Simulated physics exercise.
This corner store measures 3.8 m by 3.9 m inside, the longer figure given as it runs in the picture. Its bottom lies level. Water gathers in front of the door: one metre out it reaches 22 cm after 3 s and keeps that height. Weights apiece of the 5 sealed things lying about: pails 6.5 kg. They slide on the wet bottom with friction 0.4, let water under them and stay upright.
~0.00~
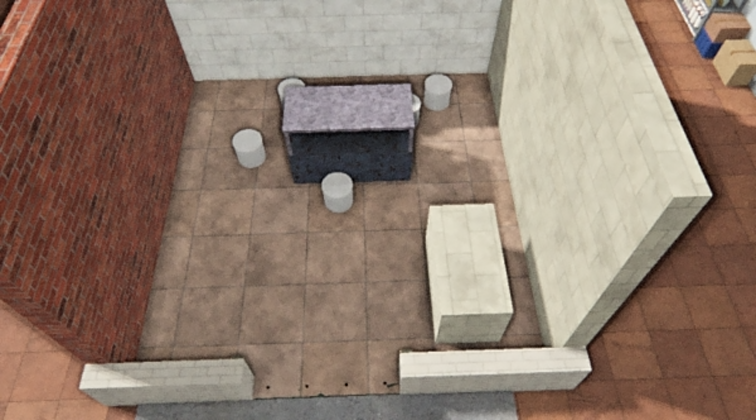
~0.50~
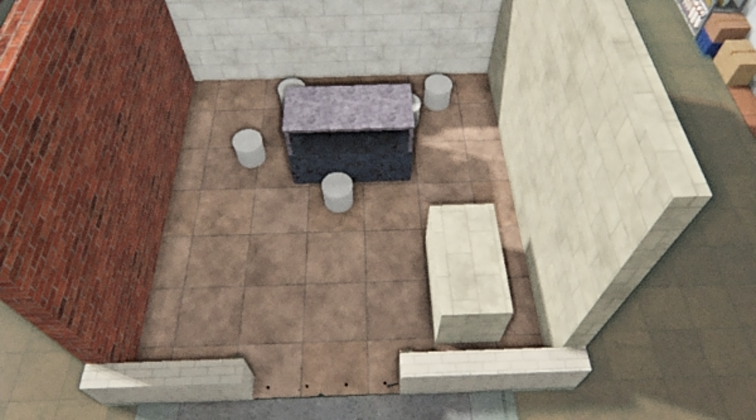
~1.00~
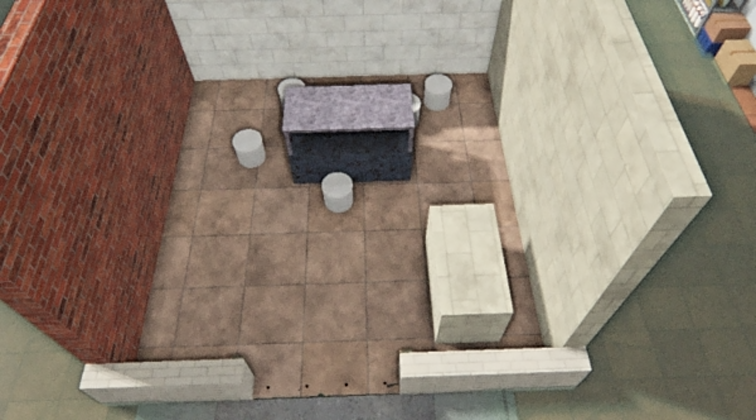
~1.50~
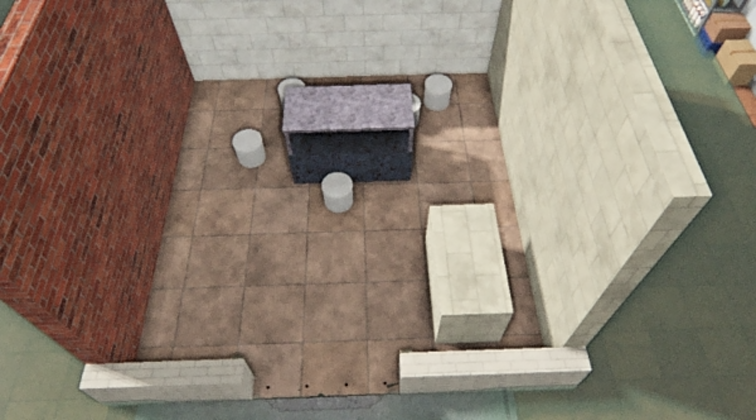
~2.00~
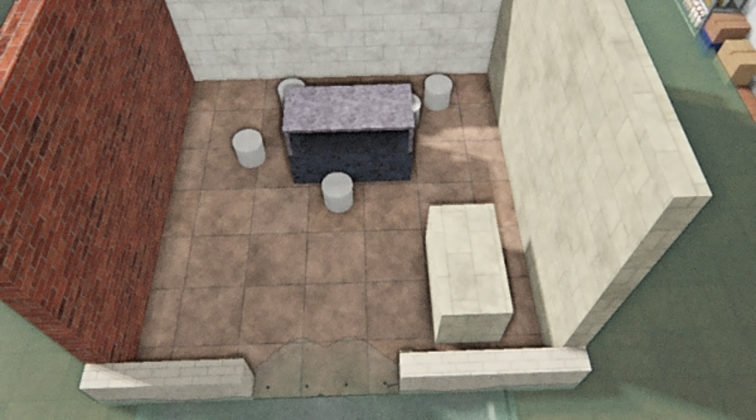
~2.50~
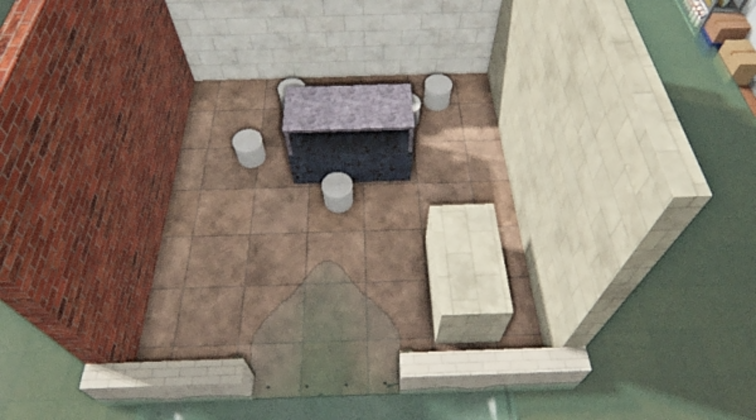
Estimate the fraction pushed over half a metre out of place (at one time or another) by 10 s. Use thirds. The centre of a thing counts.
Share: Two thirds or above.
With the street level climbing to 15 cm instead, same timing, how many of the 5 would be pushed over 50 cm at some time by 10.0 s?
Then 1.
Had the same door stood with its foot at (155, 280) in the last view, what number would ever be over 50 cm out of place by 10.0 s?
In that case 3 of them.
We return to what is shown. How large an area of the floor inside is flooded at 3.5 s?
Roughly 4.5 m2.
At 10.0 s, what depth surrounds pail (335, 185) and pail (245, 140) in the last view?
About 13 and 14 cm.
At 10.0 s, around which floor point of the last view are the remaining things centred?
Near (438, 128).
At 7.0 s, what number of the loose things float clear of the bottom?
2 of them.
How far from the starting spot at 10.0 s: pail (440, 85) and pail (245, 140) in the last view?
In that order: 50 cm, 250 cm.
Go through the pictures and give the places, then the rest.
The first frame shows a pail at (407, 103) rests on the ground; a pail at (247, 140), on the bottom; water covers 0.0 m2; 0 of 5 have shifted.
The second frame shows a pail at (407, 103) rests on the ground; a pail at (247, 140) rests on the ground; 0.0 m2 under water; 0 of 5 have shifted.
The third frame shows a pail at (407, 103), on the bottom; a pail at (247, 140) rests on the ground; 0.0 m2 under water; 0 of 5 have shifted.
The fourth frame shows a pail at (407, 103), on the bottom; a pail at (247, 140) rests on the ground; 0.0 m2 under water; 0 of 5 have shifted.
The fifth frame shows a pail at (407, 103) rests on the ground; a pail at (247, 140), on the bottom; 0.3 m2 under water; 0 of 5 have shifted.
The sixth frame shows a pail at (407, 103) rests on the ground; a pail at (247, 140), on the bottom; 1.0 m2 under water; 0 of 5 have shifted.
After 3.5 s 0 of 5 are over 50 cm from their spots; 0 afloat.
After 4.5 s 0 of 5 are over 50 cm from their spots; 1 afloat.
After 7.0 s 2 of 5 are over 50 cm from their spots; 2 afloat.
After 10.0 s 4 of 5 are over 50 cm from their spots, and 4 have been at some point; 5 afloat.
